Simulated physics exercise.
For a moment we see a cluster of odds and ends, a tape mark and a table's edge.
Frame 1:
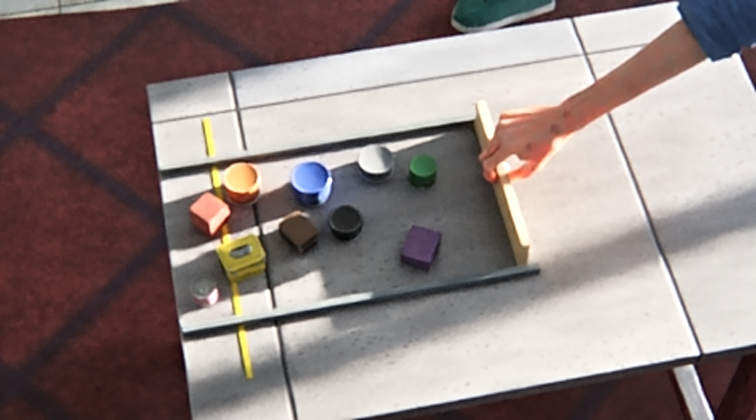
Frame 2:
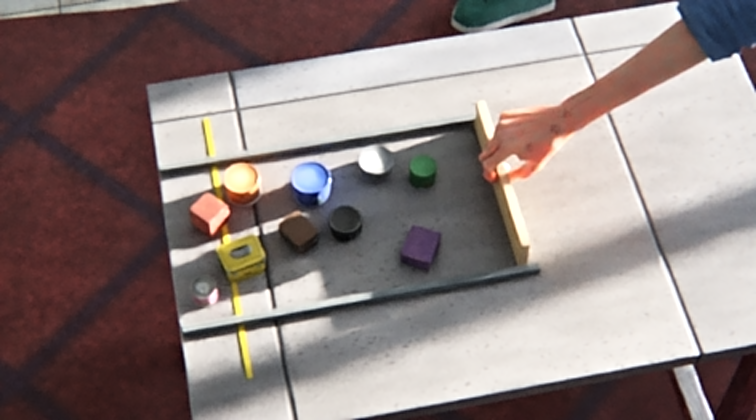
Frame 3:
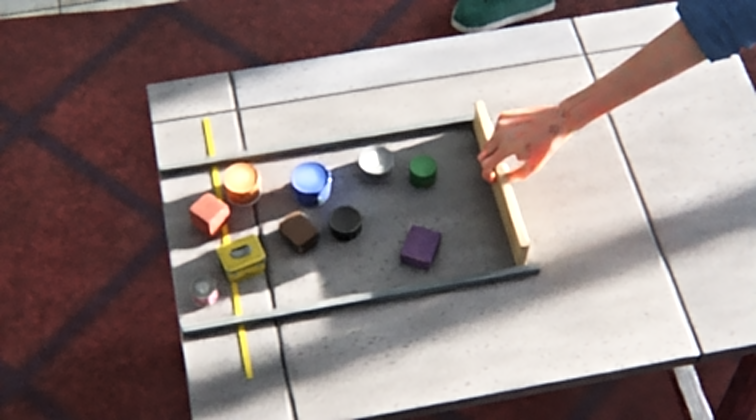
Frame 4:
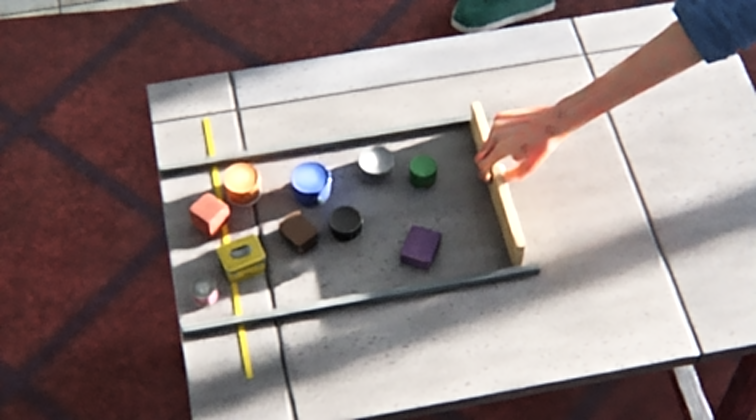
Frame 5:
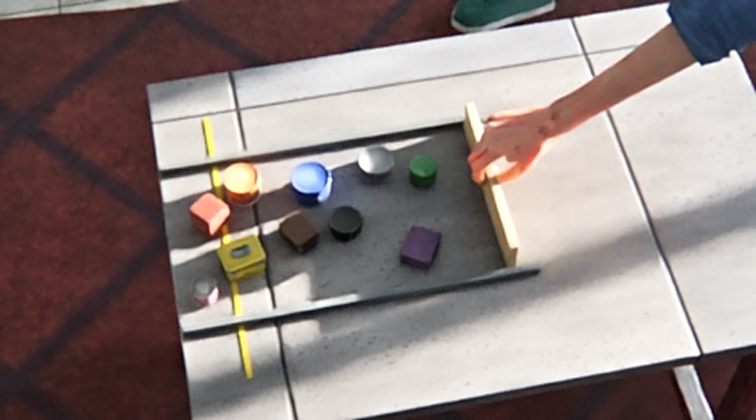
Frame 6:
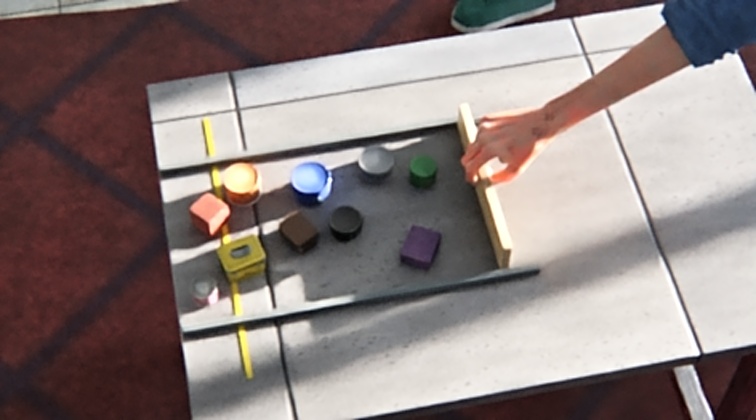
A hand sliding a wooden board slightly left between two dark rails, while the colourful blocks and small tubs stay still.
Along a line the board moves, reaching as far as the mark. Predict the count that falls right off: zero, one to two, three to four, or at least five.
The count is one to two.
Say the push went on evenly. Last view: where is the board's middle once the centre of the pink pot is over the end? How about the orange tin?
The middle is at (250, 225) when it's the pink pot, and at (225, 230) when it's the orange tin.
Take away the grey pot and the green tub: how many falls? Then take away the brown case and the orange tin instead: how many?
1 and 0.
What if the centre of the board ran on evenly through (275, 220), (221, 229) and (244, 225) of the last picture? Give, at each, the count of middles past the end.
The numbers are 0, 4 and 1.
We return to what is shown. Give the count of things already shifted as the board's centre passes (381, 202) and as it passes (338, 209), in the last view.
That gives 3 for the first and 6 for the second.
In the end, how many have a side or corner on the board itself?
So the total is 4.
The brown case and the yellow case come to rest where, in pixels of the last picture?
Approximately (189, 264) for one, approximately (178, 293) for the other.
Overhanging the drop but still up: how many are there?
Number: 4.
Early on, none off yet; pink pot at rest near (204, 292); red block at rest near (209, 215); yellow case at rest near (242, 258).
Finally, the number that fall off is one or two; lost, red block and pink pot.
